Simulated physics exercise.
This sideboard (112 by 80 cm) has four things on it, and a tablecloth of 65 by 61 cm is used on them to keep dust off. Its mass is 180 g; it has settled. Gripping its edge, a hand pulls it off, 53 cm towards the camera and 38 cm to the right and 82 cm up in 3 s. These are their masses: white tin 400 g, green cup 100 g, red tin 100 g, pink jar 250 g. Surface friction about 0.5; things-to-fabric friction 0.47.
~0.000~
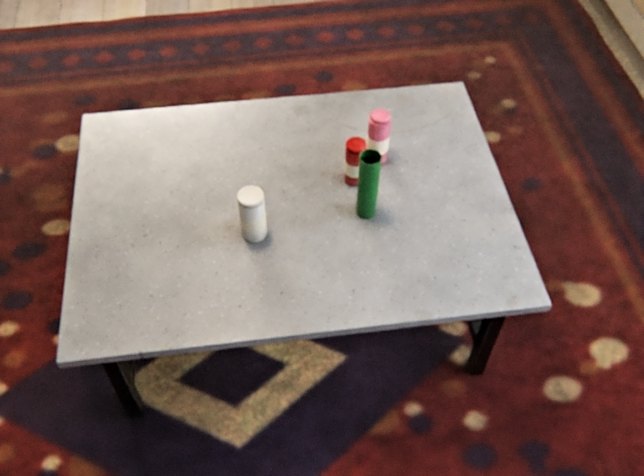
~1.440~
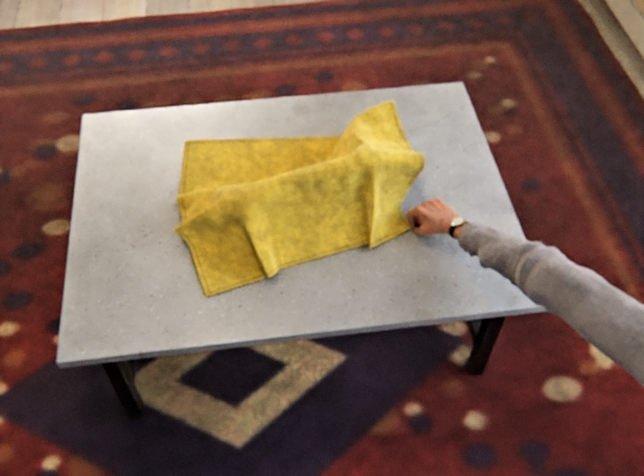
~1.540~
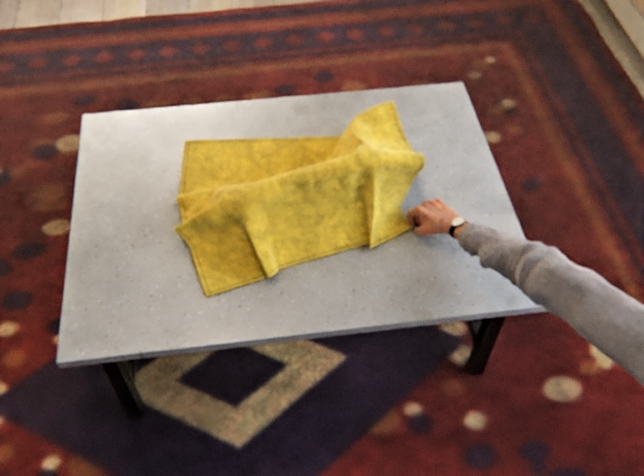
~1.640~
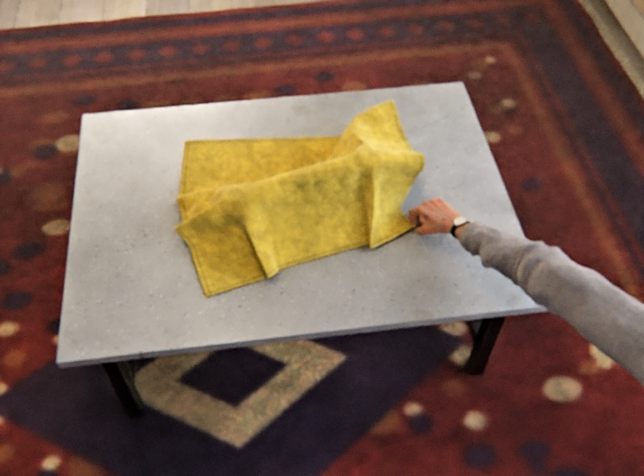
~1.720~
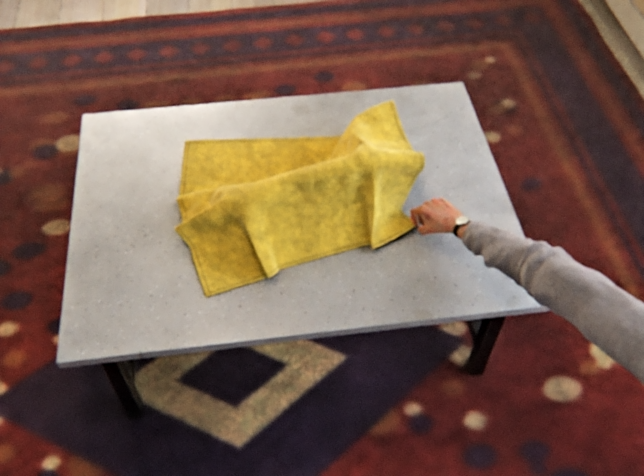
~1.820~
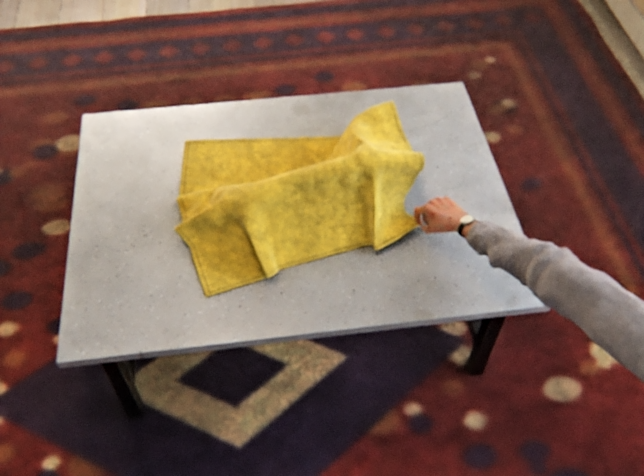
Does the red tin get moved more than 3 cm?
Yes.
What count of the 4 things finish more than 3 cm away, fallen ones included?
The count is 2.
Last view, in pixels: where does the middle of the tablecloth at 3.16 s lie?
Roughly at (419, 218) in the last picture.
By 2.5 s, middle of the tablecloth at (311, 174); green cup 1 cm off its start.
By 3.2 s, middle of the tablecloth at (419, 218); red tin on its side, 15 cm off its start, green cup on its side, 12 cm off its start.
By 3.8 s, middle of the tablecloth at (621, 295); red tin on its side, 39 cm off its start at (491, 238), green cup on its side, 14 cm off its start at (417, 222).
By 4.5 s, middle of the tablecloth at a place out of view; red tin over the edge, green cup on its side, 18 cm off its start.
By 5.3 s, middle of the tablecloth at a place out of view; red tin over the edge, green cup on its side, 24 cm off its start at (457, 193).
